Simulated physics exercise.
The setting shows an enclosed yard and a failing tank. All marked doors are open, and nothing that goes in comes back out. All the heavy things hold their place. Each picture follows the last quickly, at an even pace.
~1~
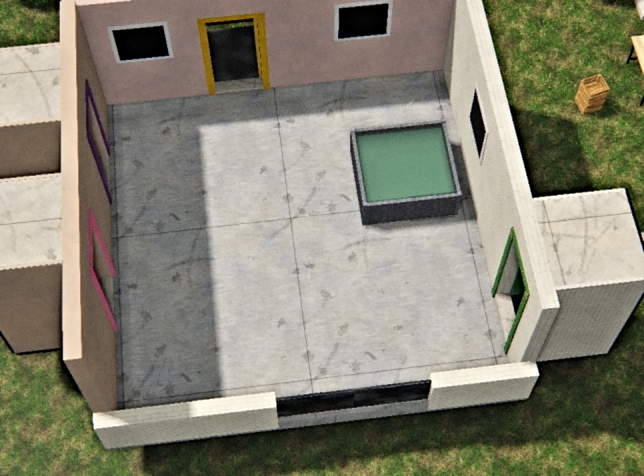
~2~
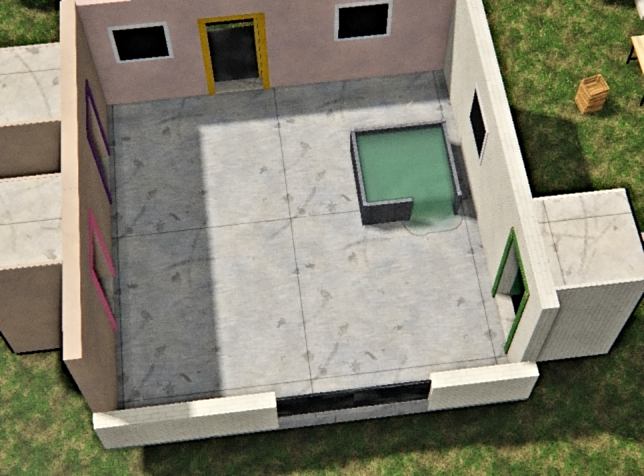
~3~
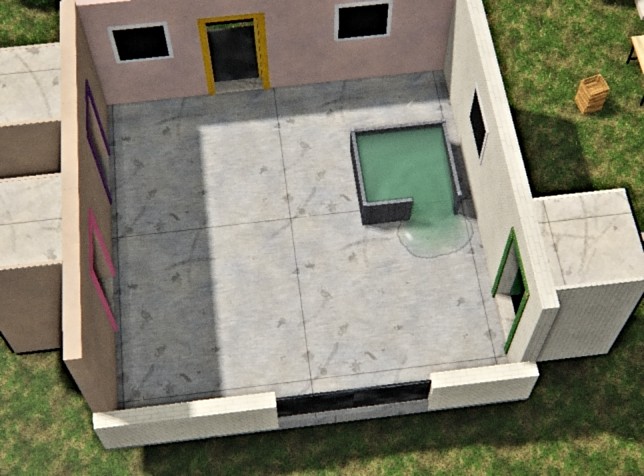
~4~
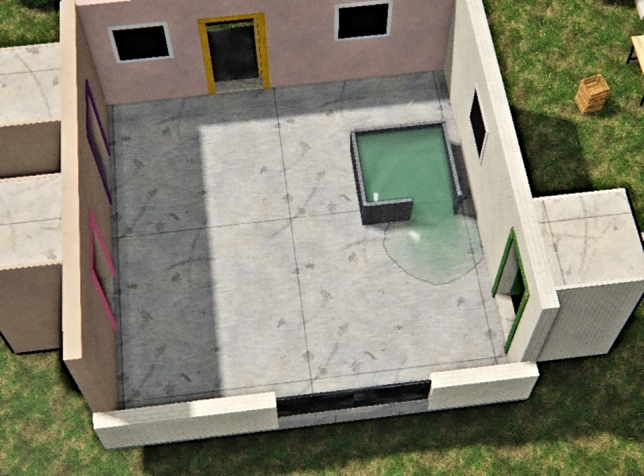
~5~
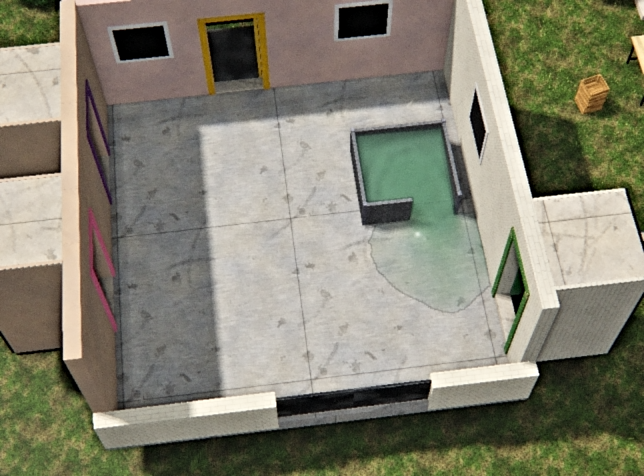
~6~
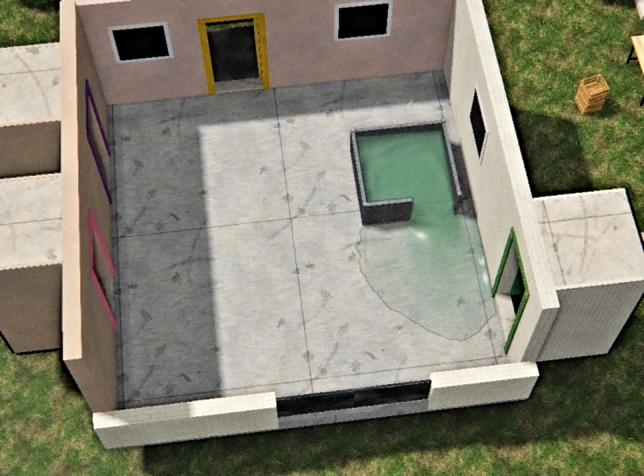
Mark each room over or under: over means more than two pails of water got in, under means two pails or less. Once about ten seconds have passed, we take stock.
Purple door: Under, yellow door: Under, green door: Under, pink door: Over.
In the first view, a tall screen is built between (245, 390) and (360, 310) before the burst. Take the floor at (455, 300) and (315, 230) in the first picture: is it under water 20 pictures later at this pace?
As listed: Under water, not flooded.
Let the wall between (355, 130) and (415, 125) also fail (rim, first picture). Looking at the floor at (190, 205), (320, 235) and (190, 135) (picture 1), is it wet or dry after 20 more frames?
Taking the points in order: Swamped, unwetted and swamped.
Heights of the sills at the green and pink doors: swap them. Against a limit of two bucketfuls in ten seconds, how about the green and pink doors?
Lab note: Green tops the limit, pink remains short of it.
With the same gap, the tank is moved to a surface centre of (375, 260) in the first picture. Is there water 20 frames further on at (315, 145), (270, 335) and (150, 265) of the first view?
As listed: Not flooded, under water, clear.
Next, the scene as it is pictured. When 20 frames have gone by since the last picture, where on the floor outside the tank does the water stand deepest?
That would be (481, 330).
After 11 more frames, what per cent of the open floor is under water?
Roughly 20 %.
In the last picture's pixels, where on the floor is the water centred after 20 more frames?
Close to pixel (394, 284).
A moment on, water covers 15 % of the floor; the purple door not reached, the yellow door not reached, the green door wet at the sill, nothing in, the pink door not reached.
Next, water covers 20 % of the floor; the purple door not reached, the yellow door not reached, the green door wet at the sill, nothing in, the pink door not reached.
Then, water covers 30 % of the floor; the purple door not reached, the yellow door not reached, the green door under two buckets in, the pink door not reached.
Later, water covers 55 % of the floor; the purple door not reached, the yellow door not reached, the green door under two buckets in, the pink door under two buckets in.
In the end, water covers 70 % of the floor; the purple door wet at the sill, nothing in, the yellow door wet at the sill, nothing in, the green door under two buckets in, the pink door over two buckets in.
